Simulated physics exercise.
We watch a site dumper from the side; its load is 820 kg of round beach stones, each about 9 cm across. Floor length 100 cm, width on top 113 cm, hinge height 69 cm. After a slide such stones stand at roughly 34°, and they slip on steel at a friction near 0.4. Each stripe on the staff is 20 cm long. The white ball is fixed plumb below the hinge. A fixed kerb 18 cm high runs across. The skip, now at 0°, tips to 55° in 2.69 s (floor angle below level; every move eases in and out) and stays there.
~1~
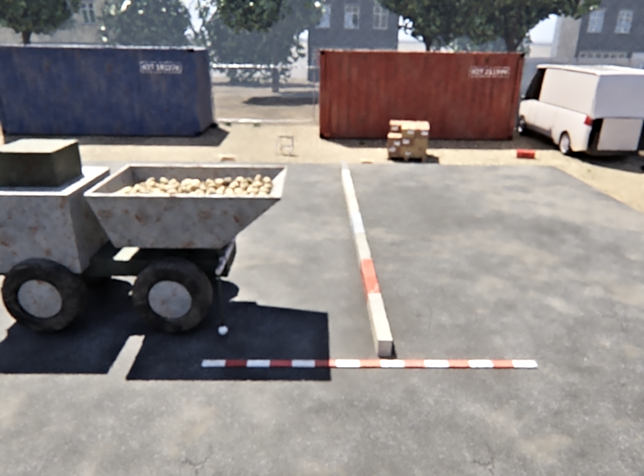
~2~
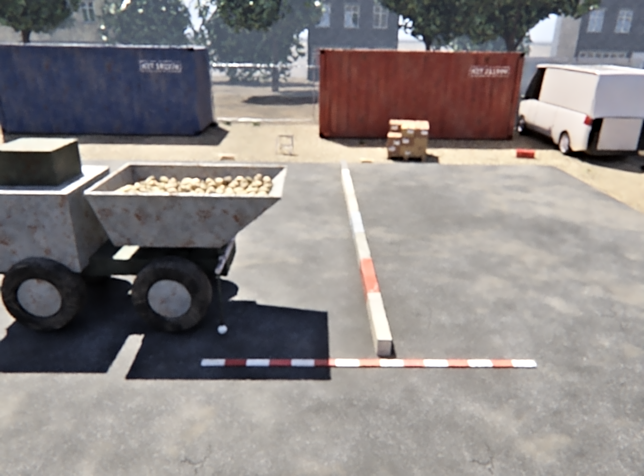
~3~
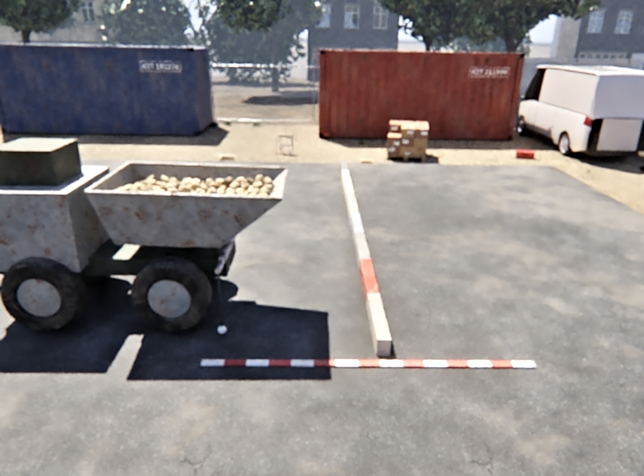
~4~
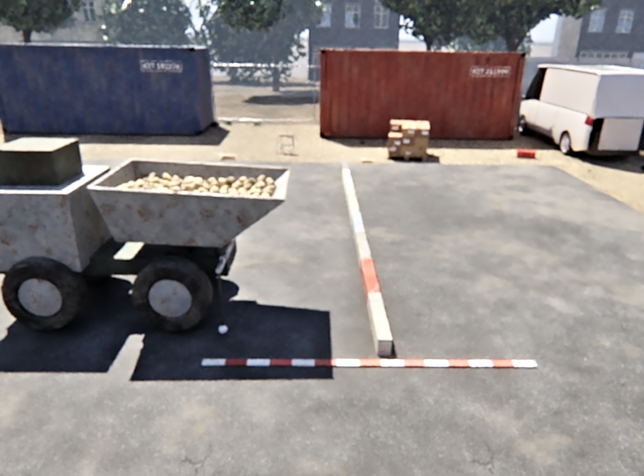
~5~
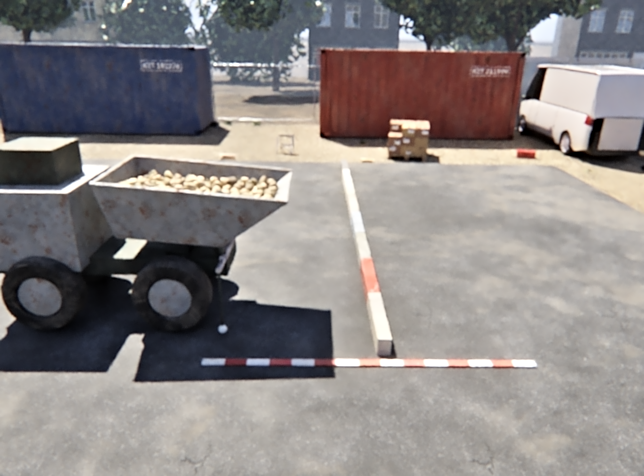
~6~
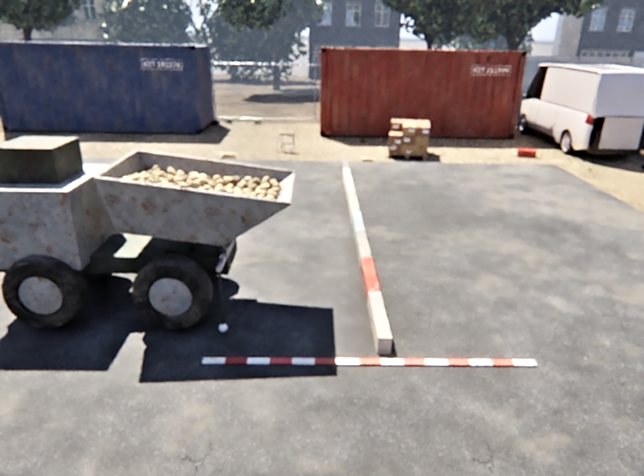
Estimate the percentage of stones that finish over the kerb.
About 15 per cent.
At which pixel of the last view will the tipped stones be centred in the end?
Around (341, 294).
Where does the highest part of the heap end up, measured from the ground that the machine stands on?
About 46 cm above it.
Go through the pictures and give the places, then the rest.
The first picture shows lip at (281, 198), floor tilted 0°, highest stones at (251, 185).
In the second picture, the skip is at 0°, its lip at (281, 198); the top of the load is at (236, 184).
The third picture shows lip at (282, 199), floor tilted 1°, highest stones at (216, 184).
In the fourth picture, the skip is at 3°, its lip at (285, 200); the top of the load is at (184, 182).
In the fifth picture, the skip is at 5°, its lip at (287, 202); the top of the load is at (168, 180).
The sixth picture shows lip at (290, 204), floor tilted 7°, highest stones at (166, 176).
A little later the floor is at 46°; 100 % in the skip; the foremost stones are at (310, 237).
Then the floor is at 55°; 64 % in the skip, 35 % on this side of the kerb; the foremost stones are at (383, 288).
Later still the floor is at 55°; 44 % in the skip, 50 % on this side of the kerb, 6 % over the kerb; the foremost stones are at (425, 307).
In the end the floor is at 55°; 0 % in the skip, 87 % on this side of the kerb, 13 % over the kerb; the foremost stones are at (485, 301).
